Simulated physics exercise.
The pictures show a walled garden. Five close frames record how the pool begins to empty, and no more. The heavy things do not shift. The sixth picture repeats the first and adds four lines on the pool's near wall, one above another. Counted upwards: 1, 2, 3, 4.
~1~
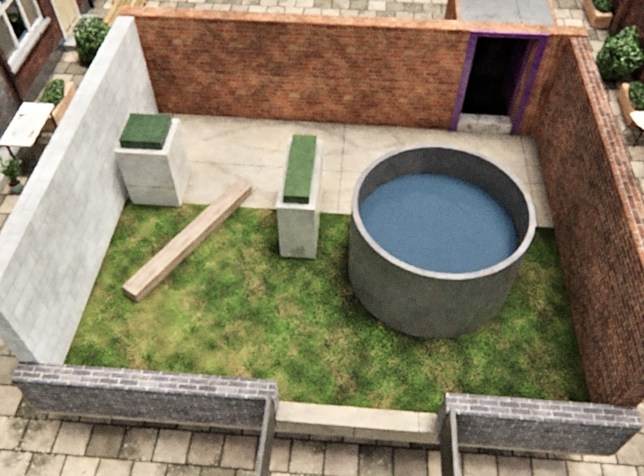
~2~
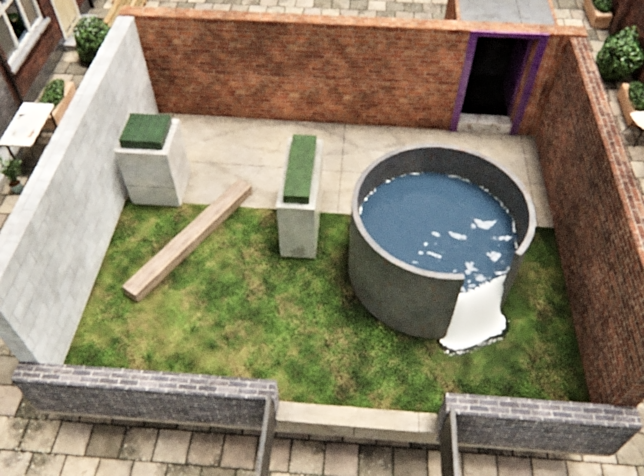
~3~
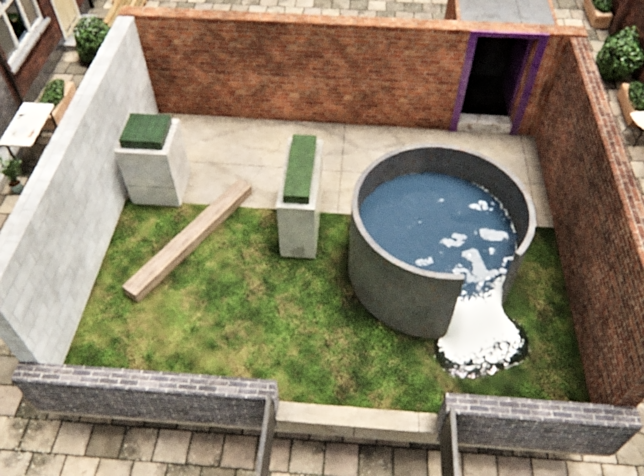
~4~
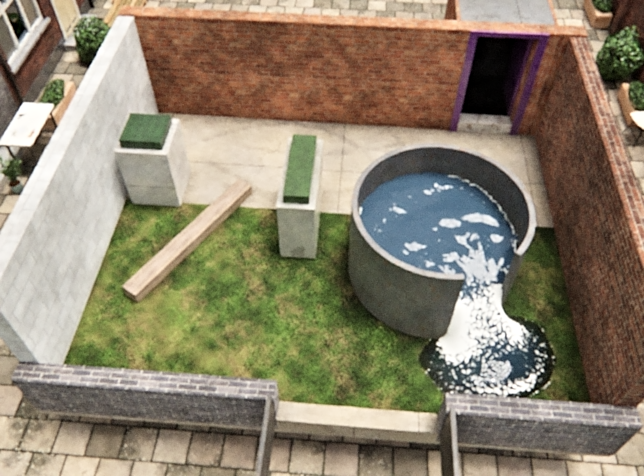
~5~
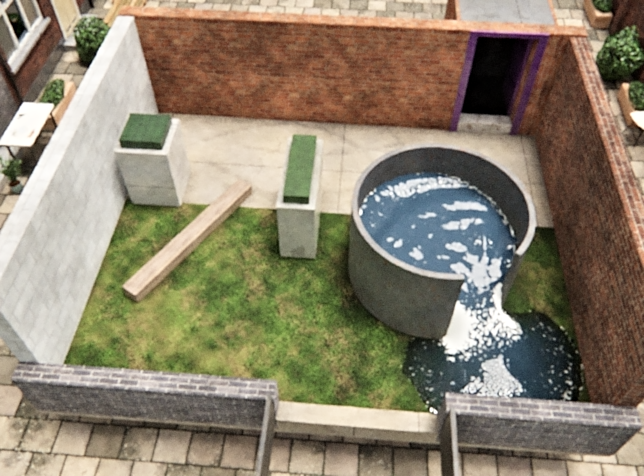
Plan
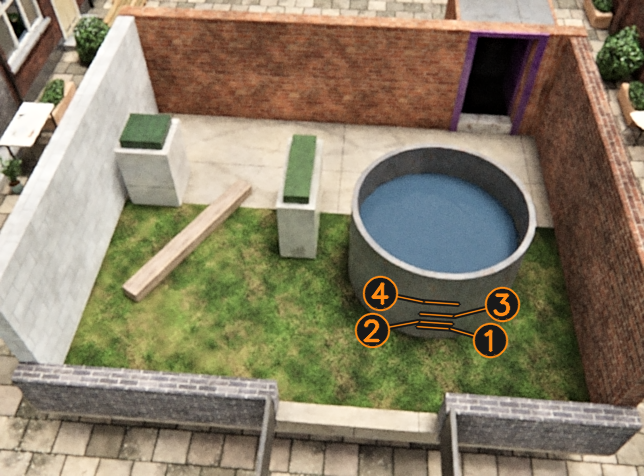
In a walled garden with a purple-framed doorway, a wooden beam and an open gateway, a round grey pool of blue water sits still on the grass. Its front right side opens and white, foaming water pours out, then spreads into a widening dark puddle near the front wall.
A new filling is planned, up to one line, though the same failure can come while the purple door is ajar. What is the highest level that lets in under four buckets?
4 will do.
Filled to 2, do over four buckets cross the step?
No, that is safe.
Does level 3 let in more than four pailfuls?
No, not at all.
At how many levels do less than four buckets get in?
All of them.
On the marked copy, 1 at (433, 327); 2 at (435, 322); 3 at (437, 315); 4 at (440, 303); from the bottom up 1, 2, 3, 4.
With 1, nothing gets over.
With 2, nothing gets over.
With 3, nothing gets over.
With 4, a splash gets over, under a bucket.
